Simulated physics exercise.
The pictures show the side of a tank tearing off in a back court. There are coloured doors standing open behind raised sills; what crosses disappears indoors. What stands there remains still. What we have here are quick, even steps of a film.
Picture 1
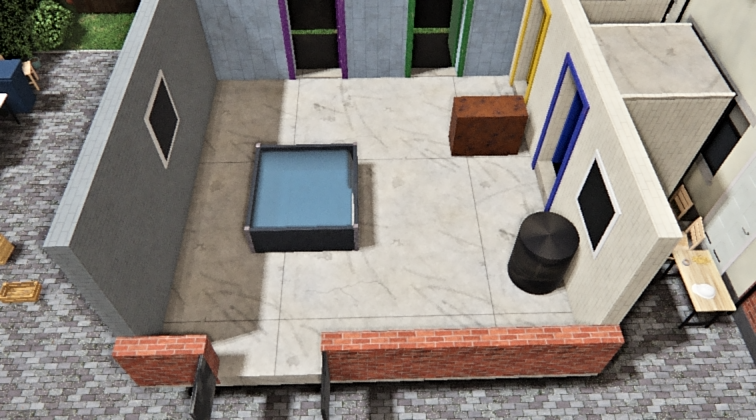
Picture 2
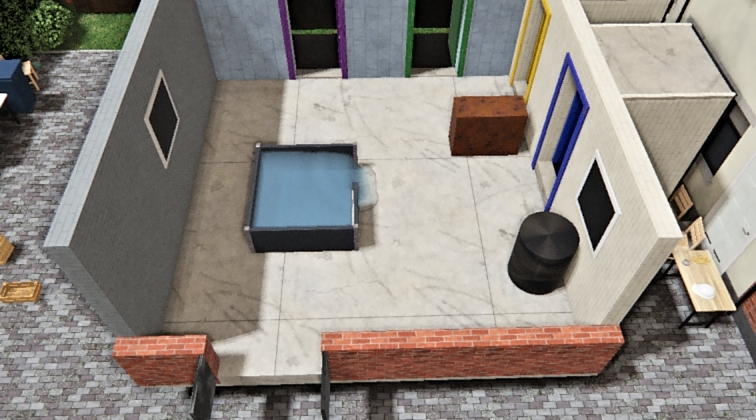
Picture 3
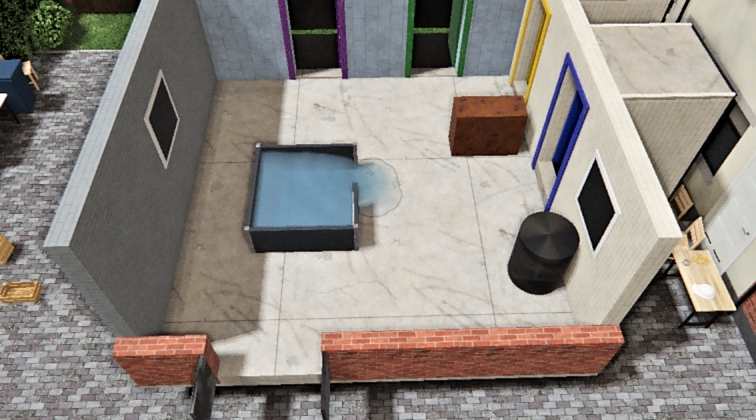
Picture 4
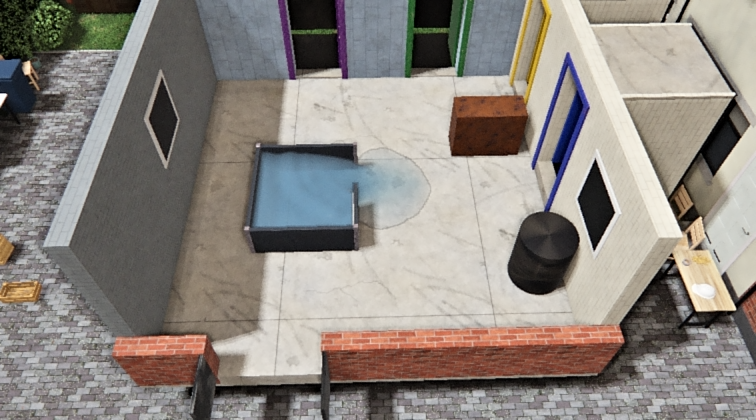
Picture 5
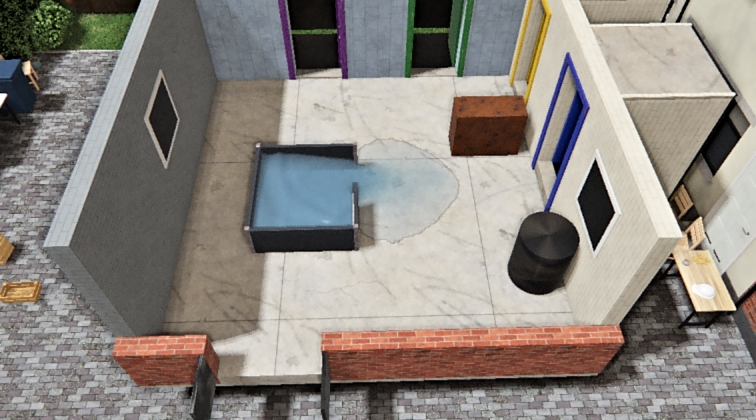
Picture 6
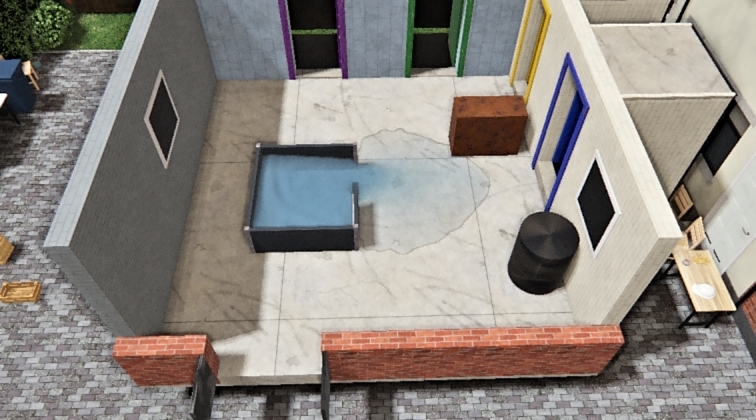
A square tank of water in a walled courtyard broke open on its right side, and the water poured through the gap and spread in a widening puddle across the pale floor toward the right.
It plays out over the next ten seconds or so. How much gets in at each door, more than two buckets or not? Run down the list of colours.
The green door gets more than two; the blue door gets two buckets or less; the purple door gets two buckets or less; the yellow door gets two buckets or less.
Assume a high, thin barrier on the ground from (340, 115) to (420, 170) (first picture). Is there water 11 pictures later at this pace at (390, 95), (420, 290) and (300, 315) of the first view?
Taking the points in the order given, they are high and dry, high and dry and high and dry.
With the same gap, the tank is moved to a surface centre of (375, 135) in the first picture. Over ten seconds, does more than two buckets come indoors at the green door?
Result for the green door: It tops the limit.
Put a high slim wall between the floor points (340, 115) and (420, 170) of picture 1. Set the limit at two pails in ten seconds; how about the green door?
As it turns out, the green door is spared.
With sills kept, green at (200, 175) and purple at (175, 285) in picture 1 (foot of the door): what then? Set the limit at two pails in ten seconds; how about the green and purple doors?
Door by door: Green is spared, purple is spared.
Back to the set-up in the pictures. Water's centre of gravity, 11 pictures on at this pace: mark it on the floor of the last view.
Centre: Close to (380, 193).
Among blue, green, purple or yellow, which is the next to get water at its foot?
The door marked blue, I reckon.
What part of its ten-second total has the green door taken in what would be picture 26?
I get 35 per cent.
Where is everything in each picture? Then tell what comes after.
Still water in the tank at (305, 188), in the first picture.
Water pours out at (354, 182) and has run to (365, 168), in the second picture.
The front is at (396, 198), out from the gap at (354, 182), in the third picture.
Water pours out at (354, 182) and has run to (425, 194), in the fourth picture.
The front is at (452, 180), out from the gap at (354, 182), in the fifth picture.
The front is at (479, 174), out from the gap at (354, 182), in the sixth picture.
A moment on, water covers 20 % of the floor; the green door not reached, the blue door wet at the sill, nothing in, the purple door not reached, the yellow door not reached.
Next, water covers 30 % of the floor; the green door under two buckets in, the blue door wet at the sill, nothing in, the purple door not reached, the yellow door wet at the sill, nothing in.
Then, water covers 35 % of the floor; the green door over two buckets in, the blue door wet at the sill, nothing in, the purple door not reached, the yellow door wet at the sill, nothing in.
Later, water covers 60 % of the floor; the green door far over two buckets in, the blue door wet at the sill, nothing in, the purple door wet at the sill, nothing in, the yellow door wet at the sill, nothing in.
In the end, water covers 85 % of the floor; the green door far over two buckets in, the blue door wet at the sill, nothing in, the purple door wet at the sill, nothing in, the yellow door wet at the sill, nothing in.
